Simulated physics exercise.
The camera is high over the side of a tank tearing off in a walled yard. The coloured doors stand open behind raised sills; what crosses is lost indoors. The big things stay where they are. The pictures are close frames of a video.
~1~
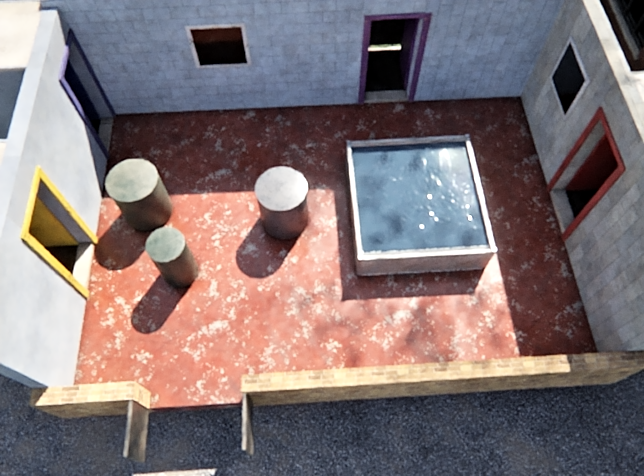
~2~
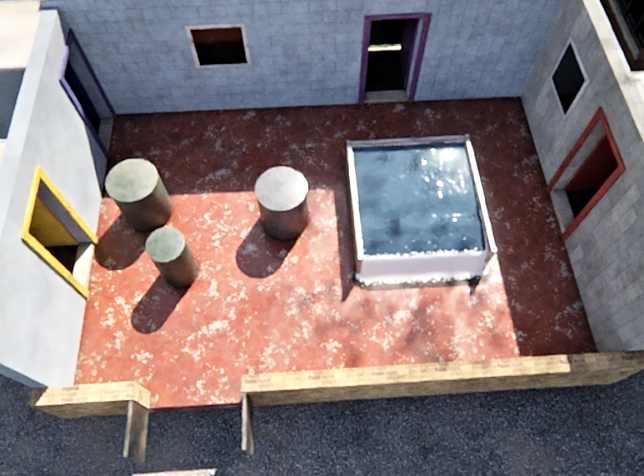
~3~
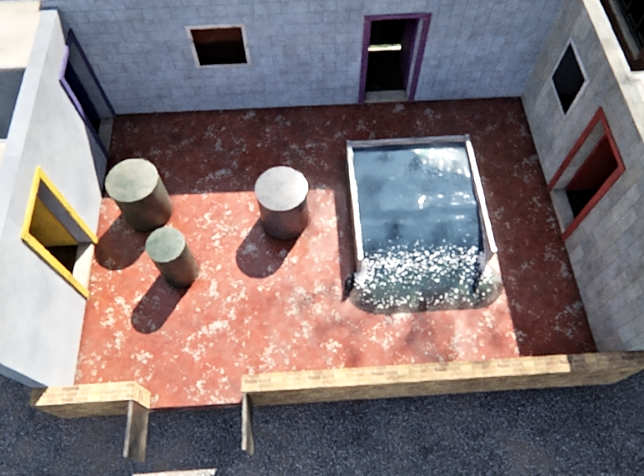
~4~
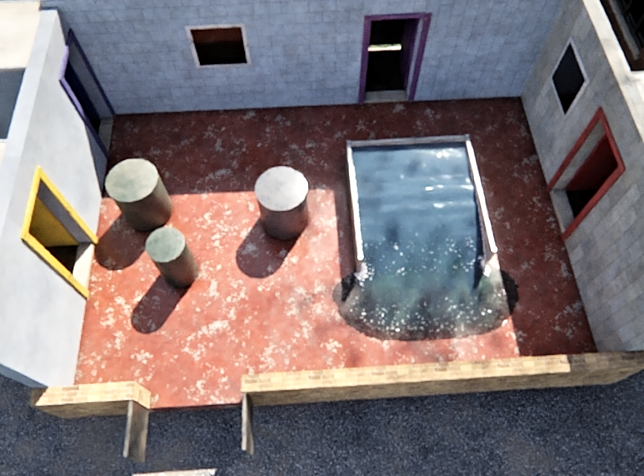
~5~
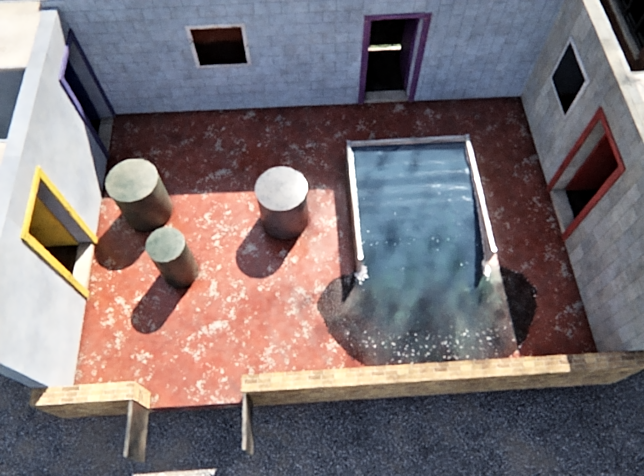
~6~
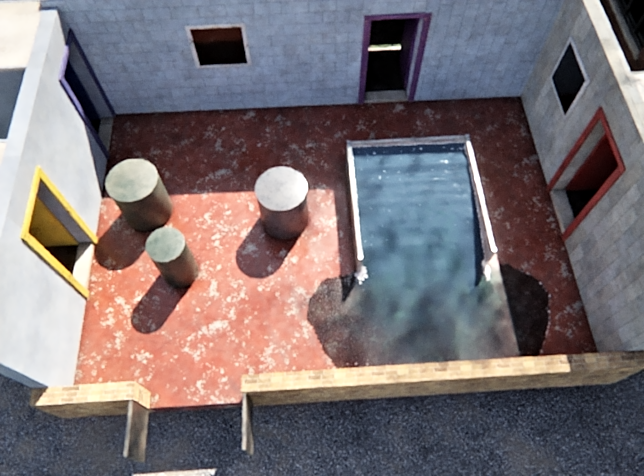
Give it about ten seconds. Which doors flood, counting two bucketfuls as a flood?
One by one: The yellow door stays under that; the red door stays under that; the blue door stays under that; the purple door stays under that.
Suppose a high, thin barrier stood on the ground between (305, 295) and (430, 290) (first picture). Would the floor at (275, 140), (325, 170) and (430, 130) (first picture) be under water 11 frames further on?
As listed: Clear, free of water, free of water.
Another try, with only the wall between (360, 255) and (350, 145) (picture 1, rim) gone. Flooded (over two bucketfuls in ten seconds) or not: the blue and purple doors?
My reading: Blue door floods; purple door keeps below it.
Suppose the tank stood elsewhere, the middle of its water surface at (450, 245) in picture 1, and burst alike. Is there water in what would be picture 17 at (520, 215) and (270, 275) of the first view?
As listed: Wet, under water.
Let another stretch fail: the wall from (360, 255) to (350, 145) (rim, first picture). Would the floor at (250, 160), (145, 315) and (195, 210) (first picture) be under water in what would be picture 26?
As listed: Wet, wet, flooded.
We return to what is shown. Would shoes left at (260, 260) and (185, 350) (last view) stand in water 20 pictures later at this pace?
In turn: Wet, awash.
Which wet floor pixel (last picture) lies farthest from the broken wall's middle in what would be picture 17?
I would point to (179, 390).
A moment on, water covers 20 % of the floor; the yellow door not reached, the red door not reached, the blue door not reached, the purple door not reached.
Next, water covers 25 % of the floor; the yellow door not reached, the red door not reached, the blue door not reached, the purple door not reached.
Then, water covers 50 % of the floor; the yellow door not reached, the red door wet at the sill, nothing in, the blue door not reached, the purple door not reached.
Later, water covers 80 % of the floor; the yellow door under two buckets in, the red door wet at the sill, nothing in, the blue door wet at the sill, nothing in, the purple door wet at the sill, nothing in.
In the end, water covers 95 % of the floor; the yellow door under two buckets in, the red door wet at the sill, nothing in, the blue door under two buckets in, the purple door wet at the sill, nothing in.
